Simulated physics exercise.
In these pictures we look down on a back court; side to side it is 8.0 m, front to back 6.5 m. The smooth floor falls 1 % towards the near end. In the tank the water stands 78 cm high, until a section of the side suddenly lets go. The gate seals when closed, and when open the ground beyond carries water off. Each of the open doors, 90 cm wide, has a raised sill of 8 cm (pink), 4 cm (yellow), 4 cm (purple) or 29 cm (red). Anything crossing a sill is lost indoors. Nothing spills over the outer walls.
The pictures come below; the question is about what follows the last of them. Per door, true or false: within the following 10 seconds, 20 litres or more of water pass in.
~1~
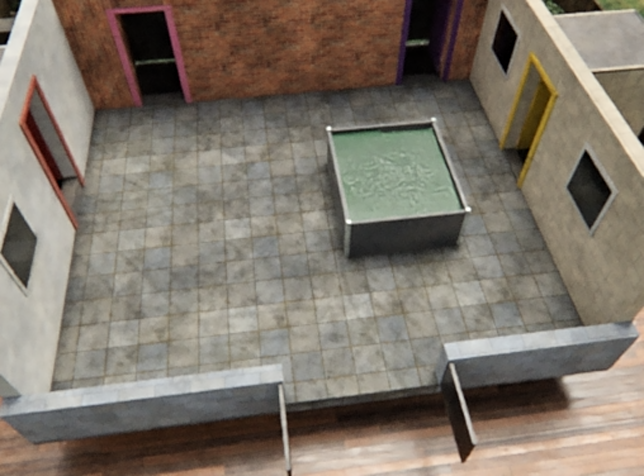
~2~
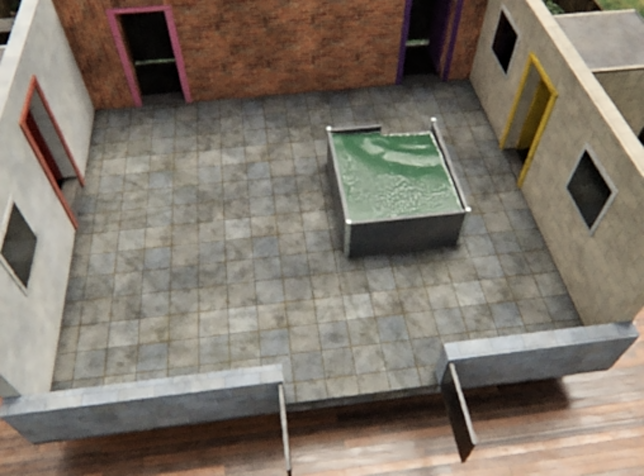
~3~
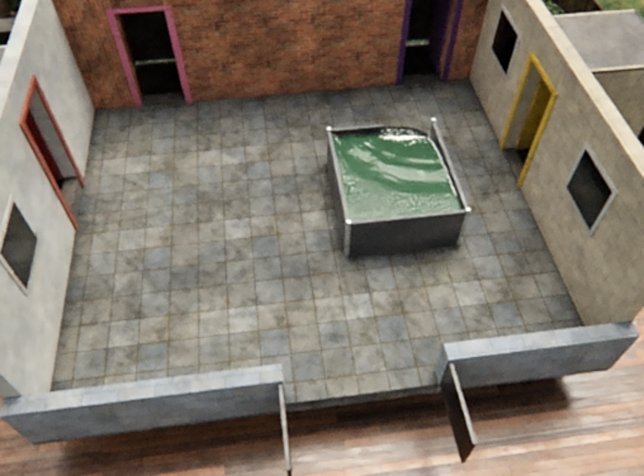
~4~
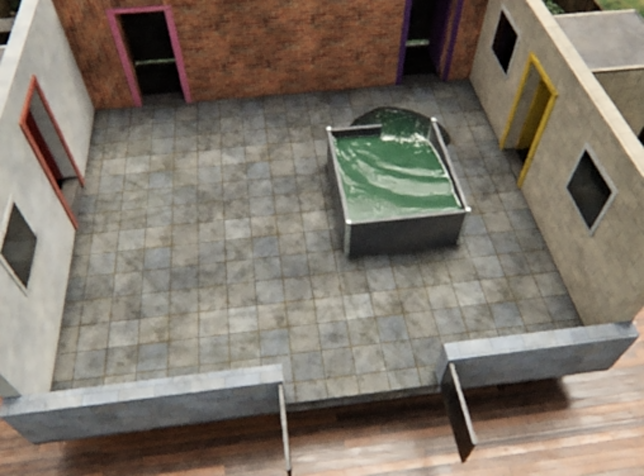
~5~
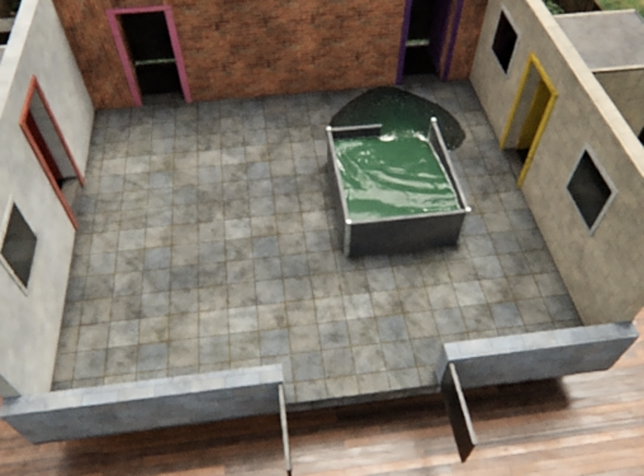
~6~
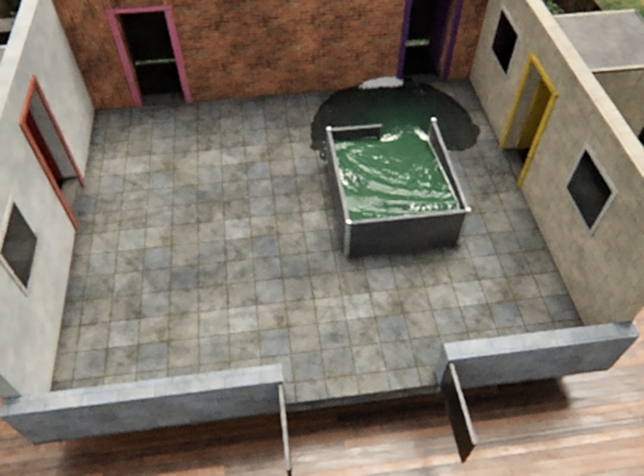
Pink door: False. Yellow door: False. Purple door: True. Red door: False.
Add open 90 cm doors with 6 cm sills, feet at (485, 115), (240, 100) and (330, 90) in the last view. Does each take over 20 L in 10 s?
First doorway gets there, second falls short, third gets there.
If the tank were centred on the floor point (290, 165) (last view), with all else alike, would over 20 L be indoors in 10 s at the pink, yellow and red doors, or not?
At the pink door the limit is not exceeded, at the yellow door surpassed, at the red door not exceeded.
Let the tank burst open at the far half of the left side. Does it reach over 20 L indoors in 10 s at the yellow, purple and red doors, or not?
So yellow stays lower, purple stays lower, red stays lower.
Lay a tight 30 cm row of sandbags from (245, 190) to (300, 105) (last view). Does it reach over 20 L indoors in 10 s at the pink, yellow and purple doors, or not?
Result - pink: No, not exceeded, yellow: No, not exceeded, purple: Yes, exceeded.
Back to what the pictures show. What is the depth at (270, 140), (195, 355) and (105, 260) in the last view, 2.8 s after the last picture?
Approximately 3, 0 and 0 centimetres, going through them in turn.
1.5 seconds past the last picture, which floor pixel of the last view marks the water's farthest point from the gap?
Somewhere about (175, 103).
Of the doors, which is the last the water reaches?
That would be the red door, last of all.
Then, 0.7 s after the last picture water covers 15 % of the floor and is deepest (38 cm) near (399, 150); pink door not reached, yellow door not reached, purple door 14 cm at the sill, 74 L in, red door not reached.
Then, 1.5 s after the last picture water covers 20 % of the floor and is deepest (36 cm) near (429, 82); pink door not reached, yellow door not reached, purple door 26 cm at the sill, 220 L in, red door not reached.
Then, 2.8 s after the last picture water covers 40 % of the floor and is deepest (24 cm) near (389, 91); pink door 3 cm at the sill, 0 L in, yellow door 4 cm at the sill, 0 L in, purple door 21 cm at the sill, 408 L in, red door not reached.
Then, 5.3 s after the last picture water covers 65 % of the floor and is deepest (15 cm) near (384, 102); pink door 3 cm at the sill, 0 L in, yellow door 5 cm at the sill, 1 L in, purple door 14 cm at the sill, 602 L in, red door 7 cm at the sill, 0 L in.
Then, 9.3 s after the last picture water covers 85 % of the floor and is deepest (11 cm) near (47, 417); pink door 3 cm at the sill, 0 L in, yellow door 4 cm at the sill, 3 L in, purple door 8 cm at the sill, 710 L in, red door 5 cm at the sill, 0 L in.
